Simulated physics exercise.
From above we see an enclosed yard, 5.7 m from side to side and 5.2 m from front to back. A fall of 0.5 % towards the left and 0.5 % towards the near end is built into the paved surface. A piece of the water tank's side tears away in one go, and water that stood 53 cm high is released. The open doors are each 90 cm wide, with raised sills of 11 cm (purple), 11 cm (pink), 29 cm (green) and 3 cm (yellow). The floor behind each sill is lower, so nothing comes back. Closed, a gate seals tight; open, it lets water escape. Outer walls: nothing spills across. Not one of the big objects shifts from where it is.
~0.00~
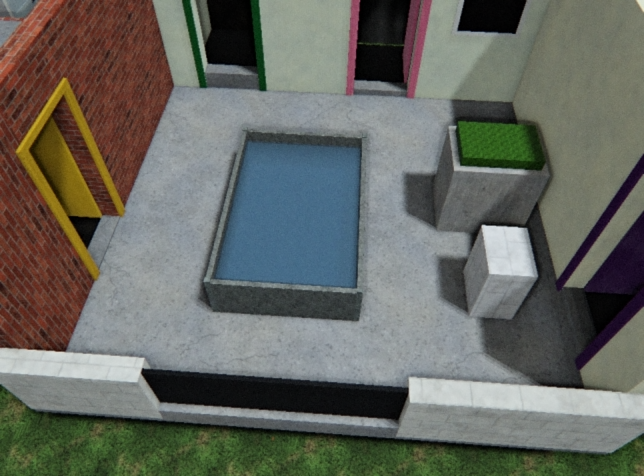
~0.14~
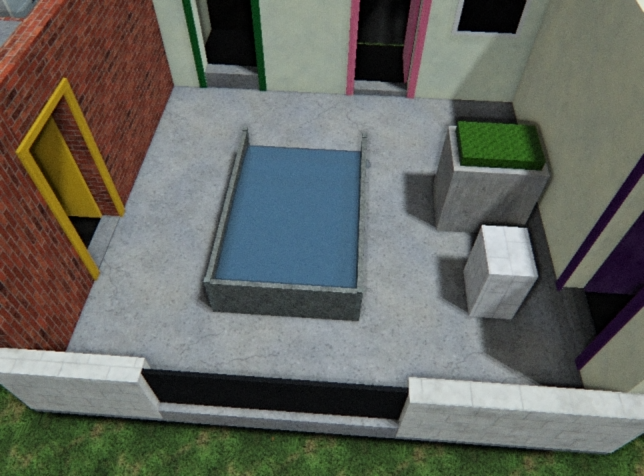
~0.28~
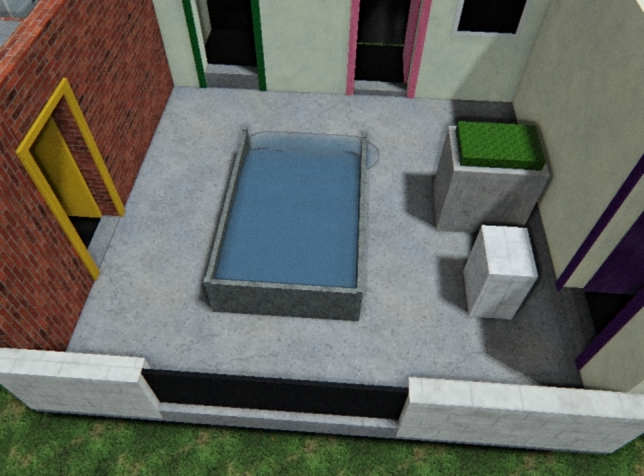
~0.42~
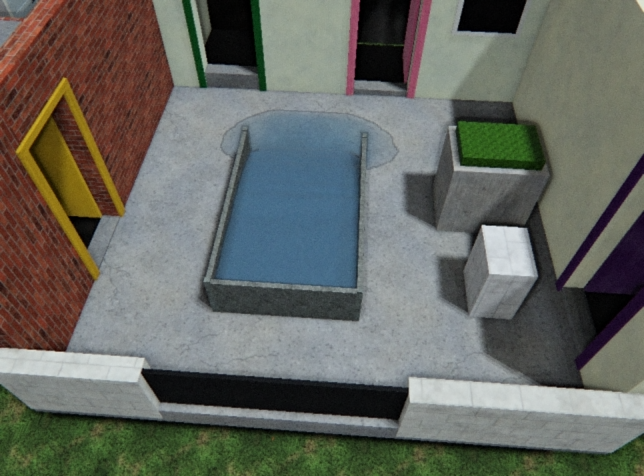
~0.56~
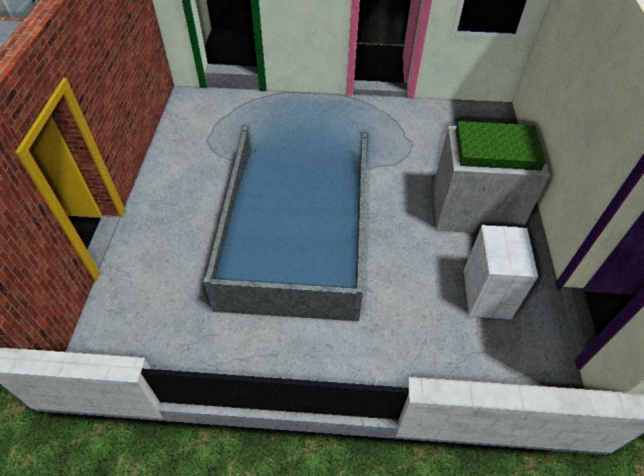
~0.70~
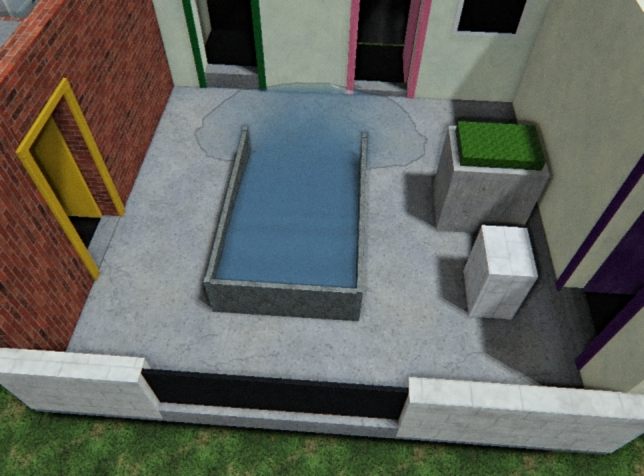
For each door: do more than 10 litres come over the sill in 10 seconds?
In the end the purple door lets in a smaller amount than the limit; the pink door lets in a larger amount than the limit; the green door lets in a smaller amount than the limit; the yellow door lets in a larger amount than the limit.
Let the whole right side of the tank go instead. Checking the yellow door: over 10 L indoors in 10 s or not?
Then: Yellow beyond it.
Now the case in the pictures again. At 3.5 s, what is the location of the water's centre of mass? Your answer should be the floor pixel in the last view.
I'd say somewhere around (306, 153).
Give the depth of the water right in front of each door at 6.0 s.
Measured in centimetres, the purple door gives 4, the pink door 8, the green door 11 and the yellow door 5.
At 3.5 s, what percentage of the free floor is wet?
Roughly 55 % of the floor is wet.
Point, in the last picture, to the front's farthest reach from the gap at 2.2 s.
Roughly at pixel (506, 102).
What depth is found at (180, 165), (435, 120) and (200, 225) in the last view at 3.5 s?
First 7 cm, then 10 cm, then 3 cm.
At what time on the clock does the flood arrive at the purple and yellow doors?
Times: Purple 3.8 seconds, yellow 3.0 seconds.
After 1.4 s water covers 25 % of the floor and is deepest (34 cm) near (311, 100); purple door not reached, pink door 22 cm at the sill, 13 L in, green door 19 cm at the sill, 0 L in, yellow door not reached.
After 2.2 s water covers 30 % of the floor and is deepest (38 cm) near (186, 87); purple door not reached, pink door 23 cm at the sill, 52 L in, green door 21 cm at the sill, 0 L in, yellow door not reached.
After 3.5 s water covers 55 % of the floor and is deepest (28 cm) near (175, 86); purple door not reached, pink door 18 cm at the sill, 105 L in, green door 19 cm at the sill, 0 L in, yellow door 4 cm at the sill, 0 L in.
After 6.0 s water covers 85 % of the floor and is deepest (18 cm) near (62, 364); purple door 4 cm at the sill, 0 L in, pink door 8 cm at the sill, 117 L in, green door 11 cm at the sill, 0 L in, yellow door 5 cm at the sill, 3 L in.
After 10.0 s water covers 100 % of the floor and is deepest (12 cm) near (449, 304); purple door 5 cm at the sill, 0 L in, pink door 5 cm at the sill, 117 L in, green door 7 cm at the sill, 0 L in, yellow door 8 cm at the sill, 32 L in.
